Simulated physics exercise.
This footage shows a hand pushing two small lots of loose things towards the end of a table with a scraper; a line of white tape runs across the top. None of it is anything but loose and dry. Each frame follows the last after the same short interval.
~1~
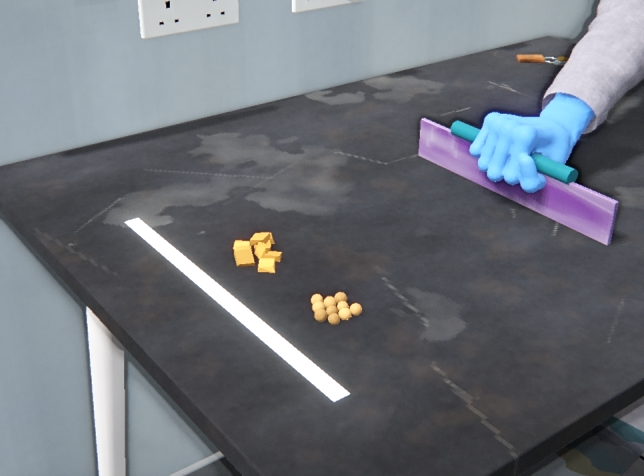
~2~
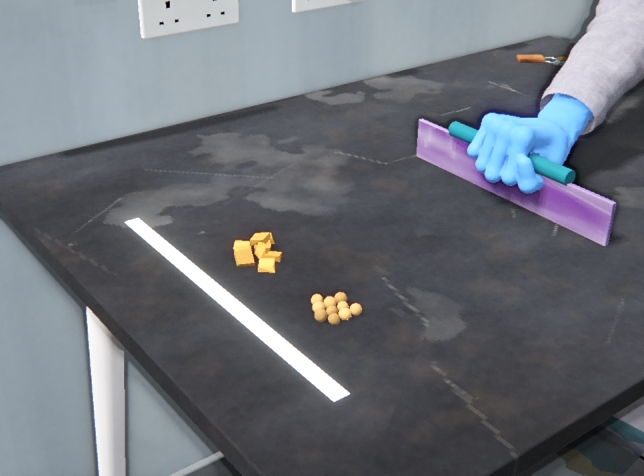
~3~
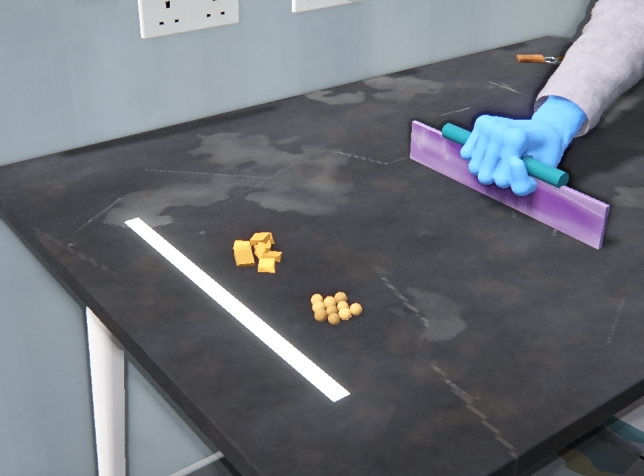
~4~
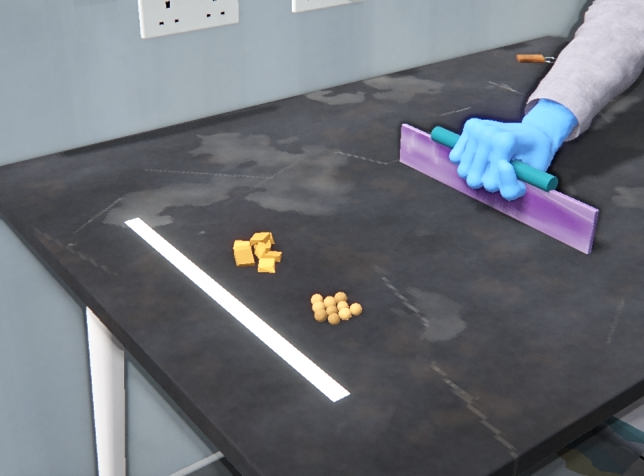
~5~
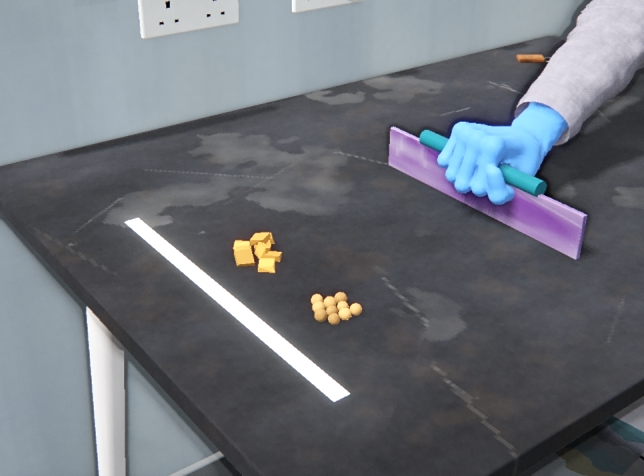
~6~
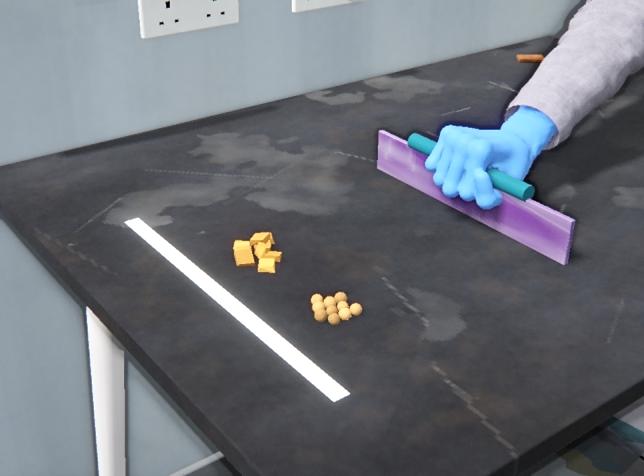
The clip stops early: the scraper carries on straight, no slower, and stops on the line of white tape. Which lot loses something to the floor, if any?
The near lot sends some to the floor; the far lot keeps clear of the drop.
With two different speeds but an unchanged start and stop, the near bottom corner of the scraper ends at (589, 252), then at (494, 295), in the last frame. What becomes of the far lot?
In the first try it all stops short of the edge; in the second it loses pieces over the edge.
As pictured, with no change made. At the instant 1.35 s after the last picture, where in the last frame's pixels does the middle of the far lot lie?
Near (167, 284).
Then, 0.53 s after the last picture, scraper still moving, near (348, 211); near lot all on the table, its front near (321, 315); far lot all on the table, its front near (244, 258).
Then, 1.07 s after the last picture, scraper stopped at the white tape; near lot all on the table, its front near (232, 356); far lot all on the table, its front near (162, 298).
Then, 1.35 s after the last picture, scraper stopped at the white tape; near lot about a third over the edge; far lot all on the table, its front near (161, 299).
At rest, scraper stopped at the white tape; near lot all over the edge; far lot all on the table, its front near (161, 299).
